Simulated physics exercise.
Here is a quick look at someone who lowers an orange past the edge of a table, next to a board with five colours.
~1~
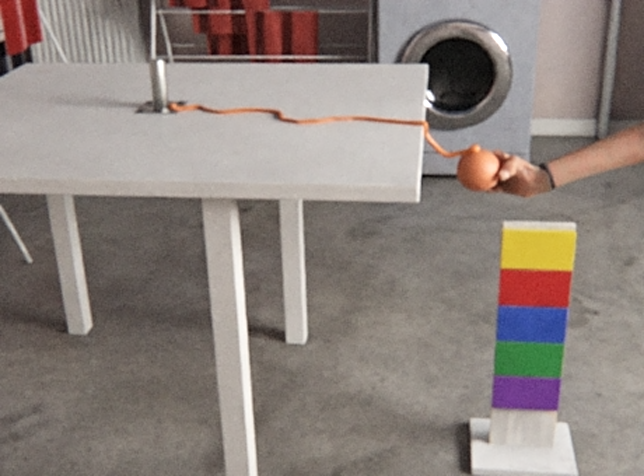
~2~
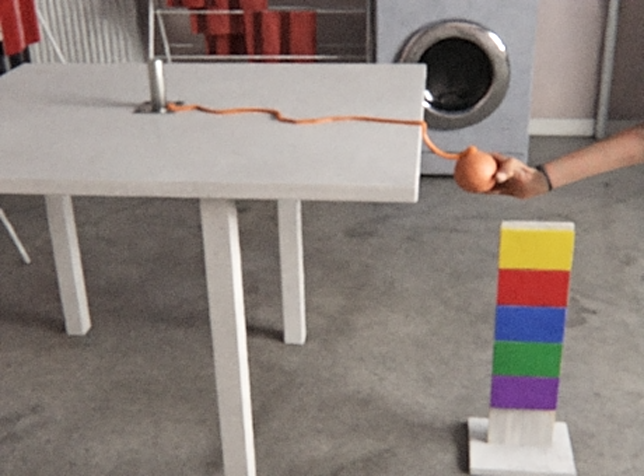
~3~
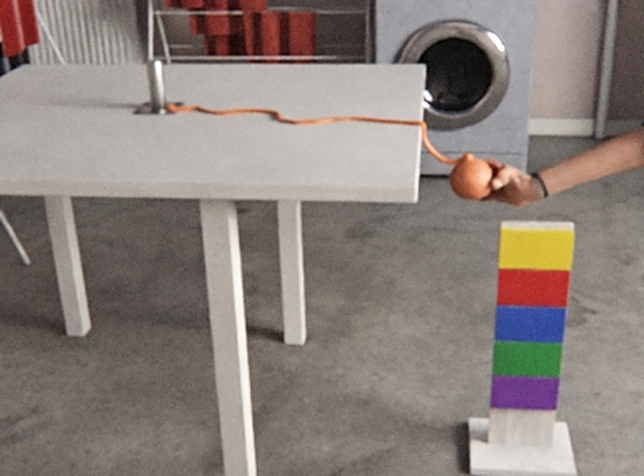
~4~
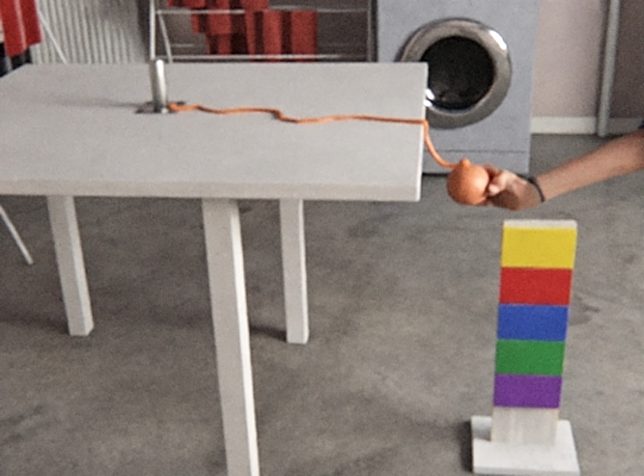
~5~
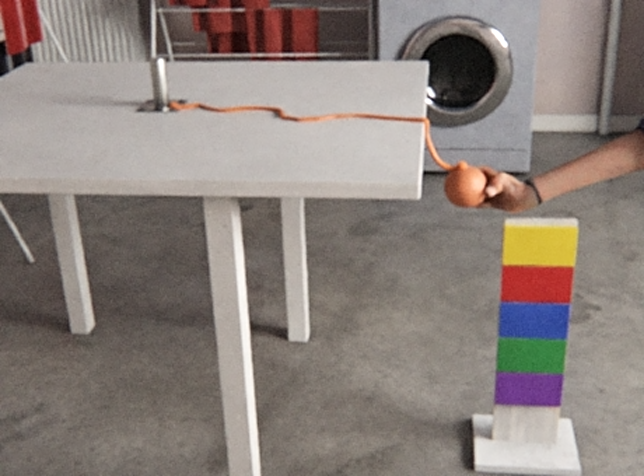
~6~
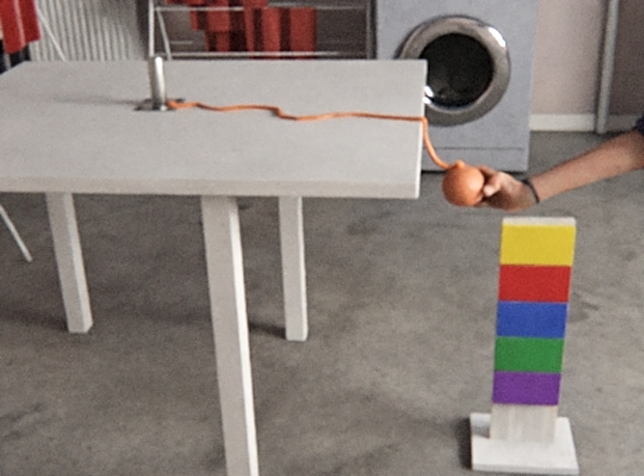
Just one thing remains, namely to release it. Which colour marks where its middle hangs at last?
Yellow.
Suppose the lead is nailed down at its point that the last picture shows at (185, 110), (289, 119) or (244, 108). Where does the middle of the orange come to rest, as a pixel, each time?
For the three tries you'd see (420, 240), (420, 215) and (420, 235).
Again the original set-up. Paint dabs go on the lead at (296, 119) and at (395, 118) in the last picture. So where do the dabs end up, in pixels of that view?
(332, 114) and (423, 133).
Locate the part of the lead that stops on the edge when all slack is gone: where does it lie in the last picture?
The piece you want is at about (389, 118).
Early on, orange near (416, 244); level with yellow.
Midway, orange near (429, 243); level with yellow.
Finally, orange near (420, 244); level with yellow. Its centre hangs level with the yellow band.
